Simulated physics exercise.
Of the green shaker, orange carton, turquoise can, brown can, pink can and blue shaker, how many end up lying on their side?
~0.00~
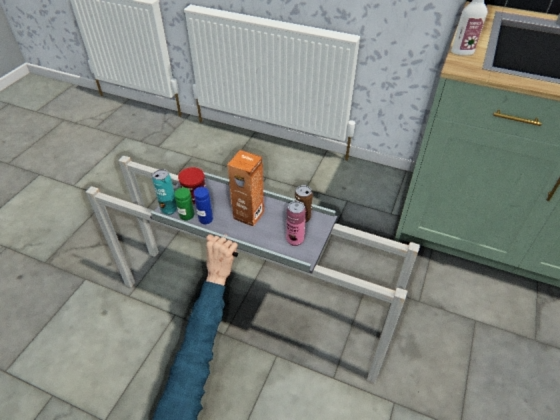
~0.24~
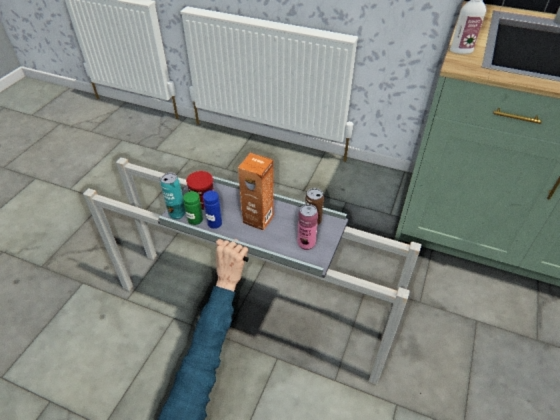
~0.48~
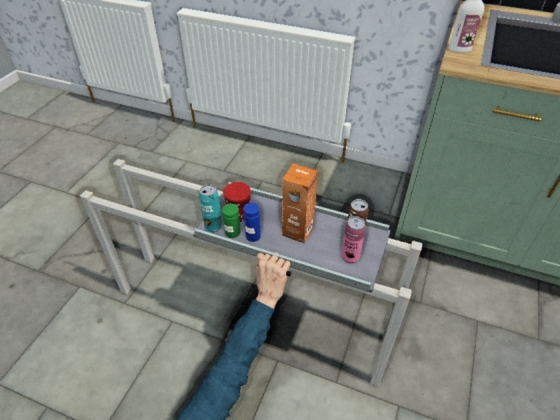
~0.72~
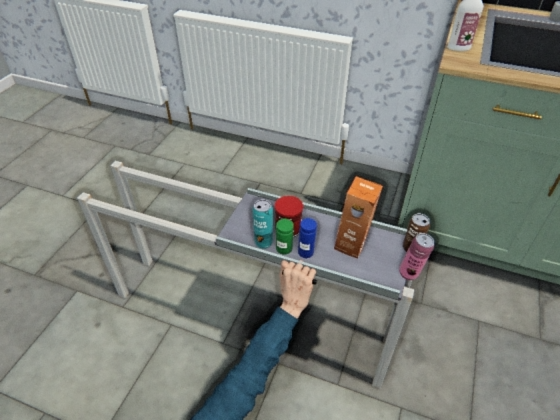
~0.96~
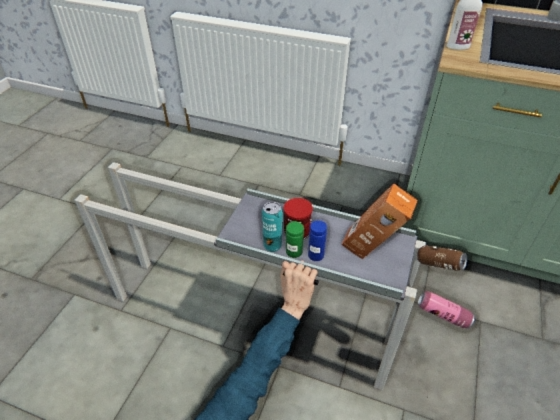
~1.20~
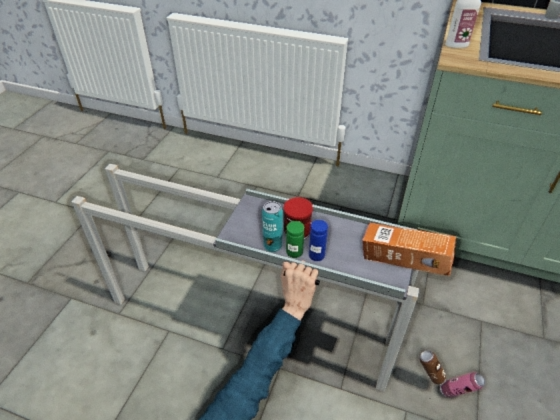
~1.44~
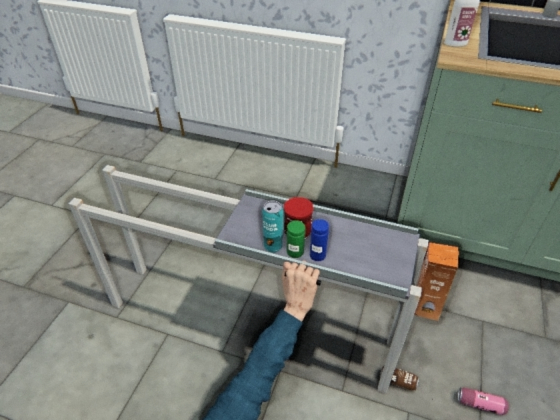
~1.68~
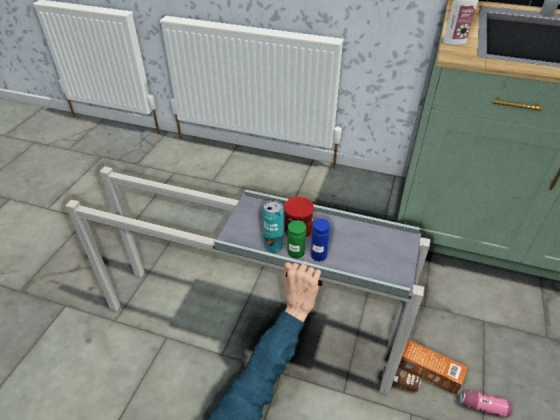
Three of them end up lying on their side, namely the orange carton, the brown can and the pink can.
